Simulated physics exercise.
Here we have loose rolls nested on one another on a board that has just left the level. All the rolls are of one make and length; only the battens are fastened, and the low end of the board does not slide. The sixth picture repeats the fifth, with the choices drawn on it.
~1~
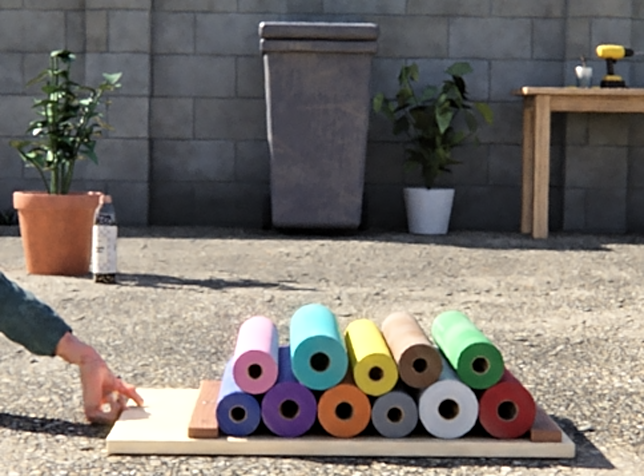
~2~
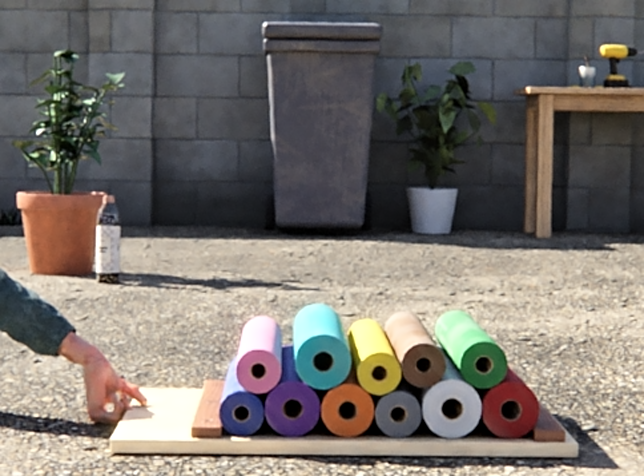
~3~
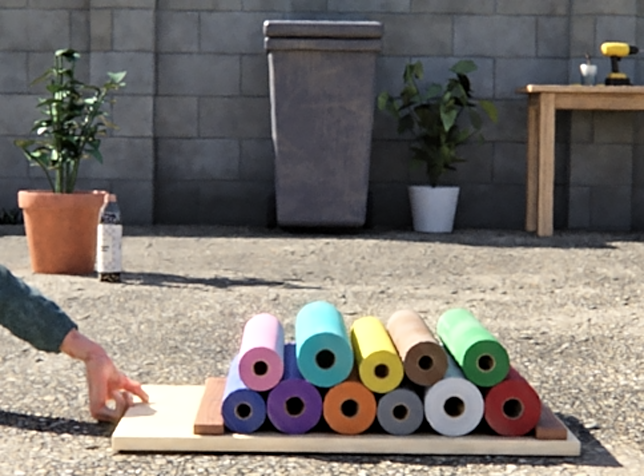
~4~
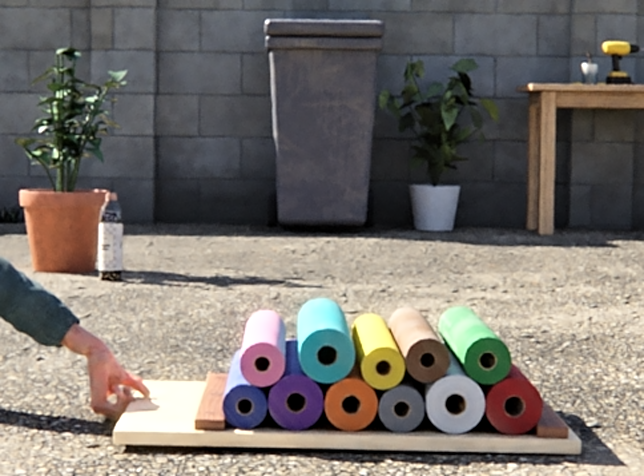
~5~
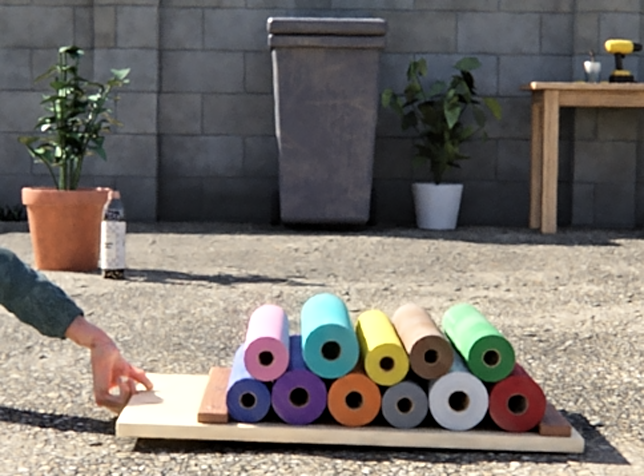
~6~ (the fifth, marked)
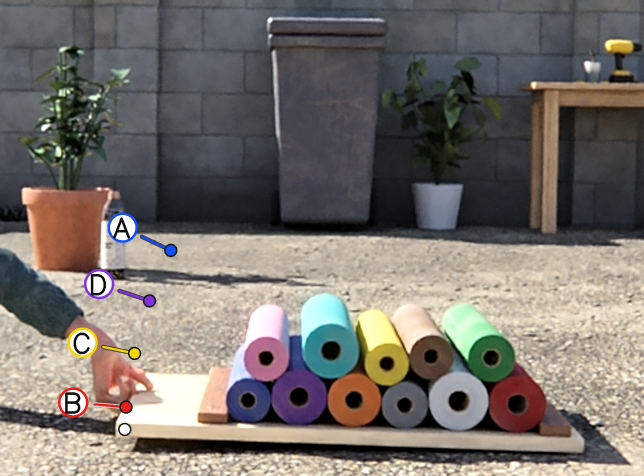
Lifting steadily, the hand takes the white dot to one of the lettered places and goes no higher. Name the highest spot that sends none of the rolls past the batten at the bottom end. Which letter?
The last mark within the limit is A.
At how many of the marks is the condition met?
The number is four.
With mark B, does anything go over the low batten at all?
At B: No.
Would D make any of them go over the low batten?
At D: No.
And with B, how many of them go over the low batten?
It comes to none.
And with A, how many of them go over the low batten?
It comes to none.
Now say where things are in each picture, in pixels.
Board (337, 415); blue roll (238, 414); purple roll (289, 409), in the first picture.
Purple roll (293, 409); orange roll (348, 410), in the second picture.
Board (342, 412); blue roll (244, 410); purple roll (295, 406); turquoise roll (325, 359), in the third picture.
Board (343, 409); blue roll (245, 406); purple roll (296, 402), in the fourth picture.
Board (346, 405); blue roll (248, 400); purple roll (299, 397), in the fifth picture.
On the marked copy, A at (171, 250); B at (126, 407); C at (135, 353); D at (150, 301); the white dot at (125, 429).
With A. Early on, board at 16°.
Further on, board at 25°.
At the end, board at 25°, none over the low batten.
As for the rest, B none over the low batten; C none over the low batten; D none over the low batten.
